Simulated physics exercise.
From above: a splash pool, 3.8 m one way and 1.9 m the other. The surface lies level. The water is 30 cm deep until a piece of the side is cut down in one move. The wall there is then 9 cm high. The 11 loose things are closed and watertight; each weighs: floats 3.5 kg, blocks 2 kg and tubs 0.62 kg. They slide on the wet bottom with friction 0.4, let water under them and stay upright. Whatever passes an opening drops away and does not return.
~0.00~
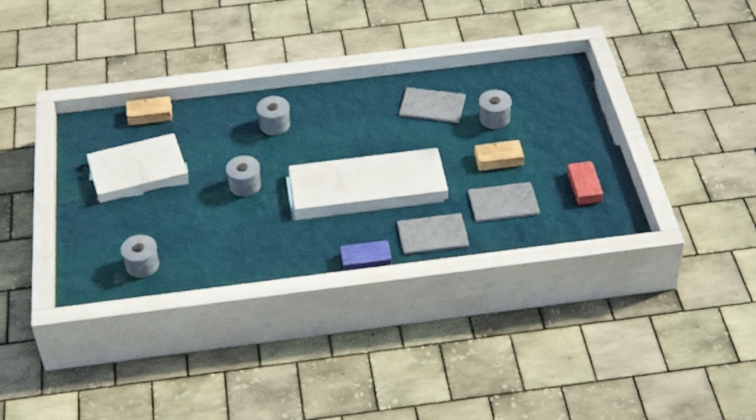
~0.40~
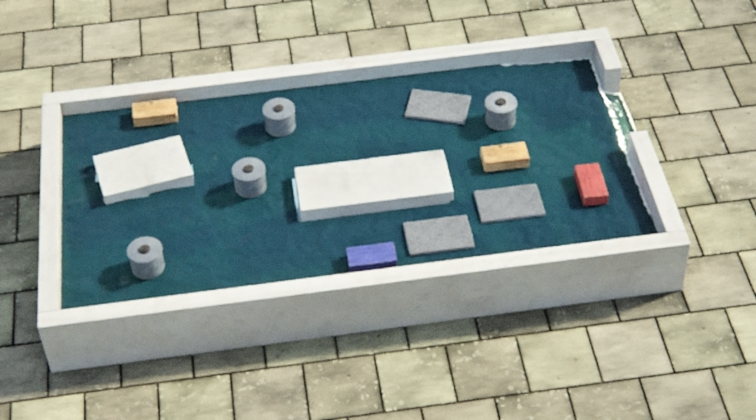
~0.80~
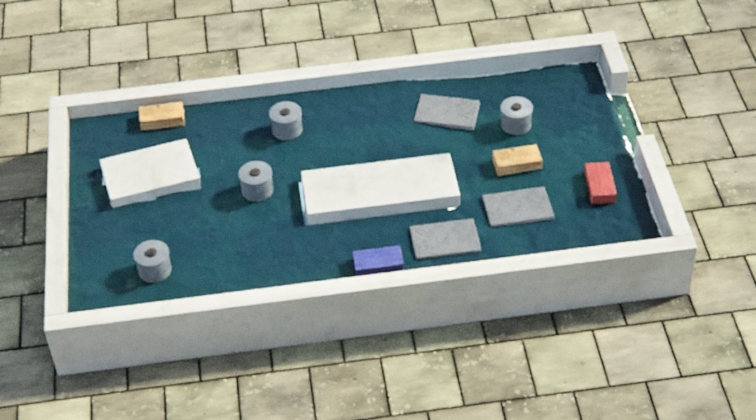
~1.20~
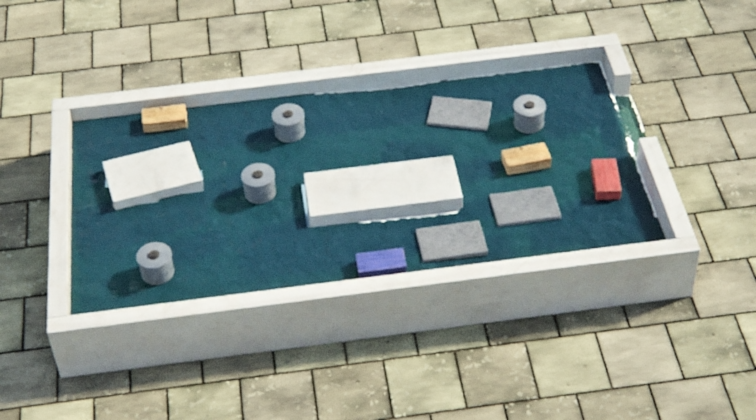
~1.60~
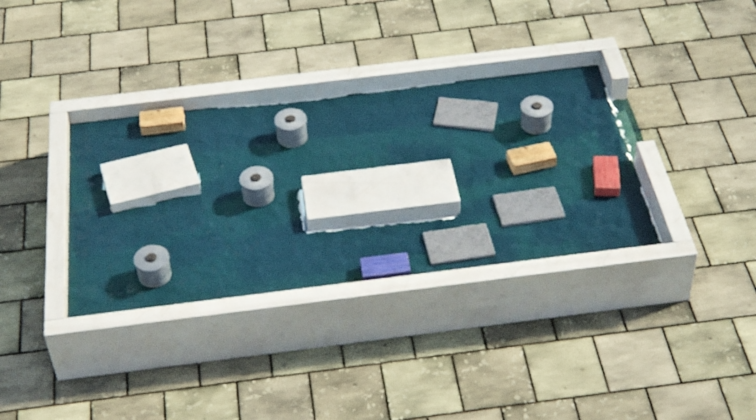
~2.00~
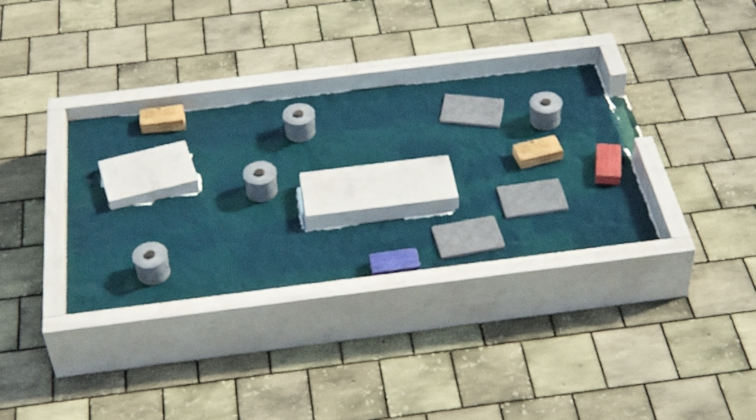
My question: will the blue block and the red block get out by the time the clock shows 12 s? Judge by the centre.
Blue block remains inside, red block gets out.
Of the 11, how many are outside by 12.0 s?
5 of them.
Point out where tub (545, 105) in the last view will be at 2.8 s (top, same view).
Near (573, 99).
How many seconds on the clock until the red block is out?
At about 3.0 s.
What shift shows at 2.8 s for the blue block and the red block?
About 30 and 50 cm.
After 2.8 s the blue block is near (420, 257), 0.3 m from its start, afloat; the red block is near (624, 141), 0.5 m from its start, afloat; 0 of 11 are out; 11 afloat.
After 5.4 s the blue block is near (458, 255), 0.5 m from its start, afloat; the red block has gone out; 3 of 11 are out; 8 afloat.
After 8.0 s the blue block is near (502, 251), 0.8 m from its start, afloat; the red block has gone out; 5 of 11 are out; 6 afloat.
After 12.0 s the blue block is near (555, 243), 1.2 m from its start, afloat; the red block has gone out; 5 of 11 are out; 6 afloat.
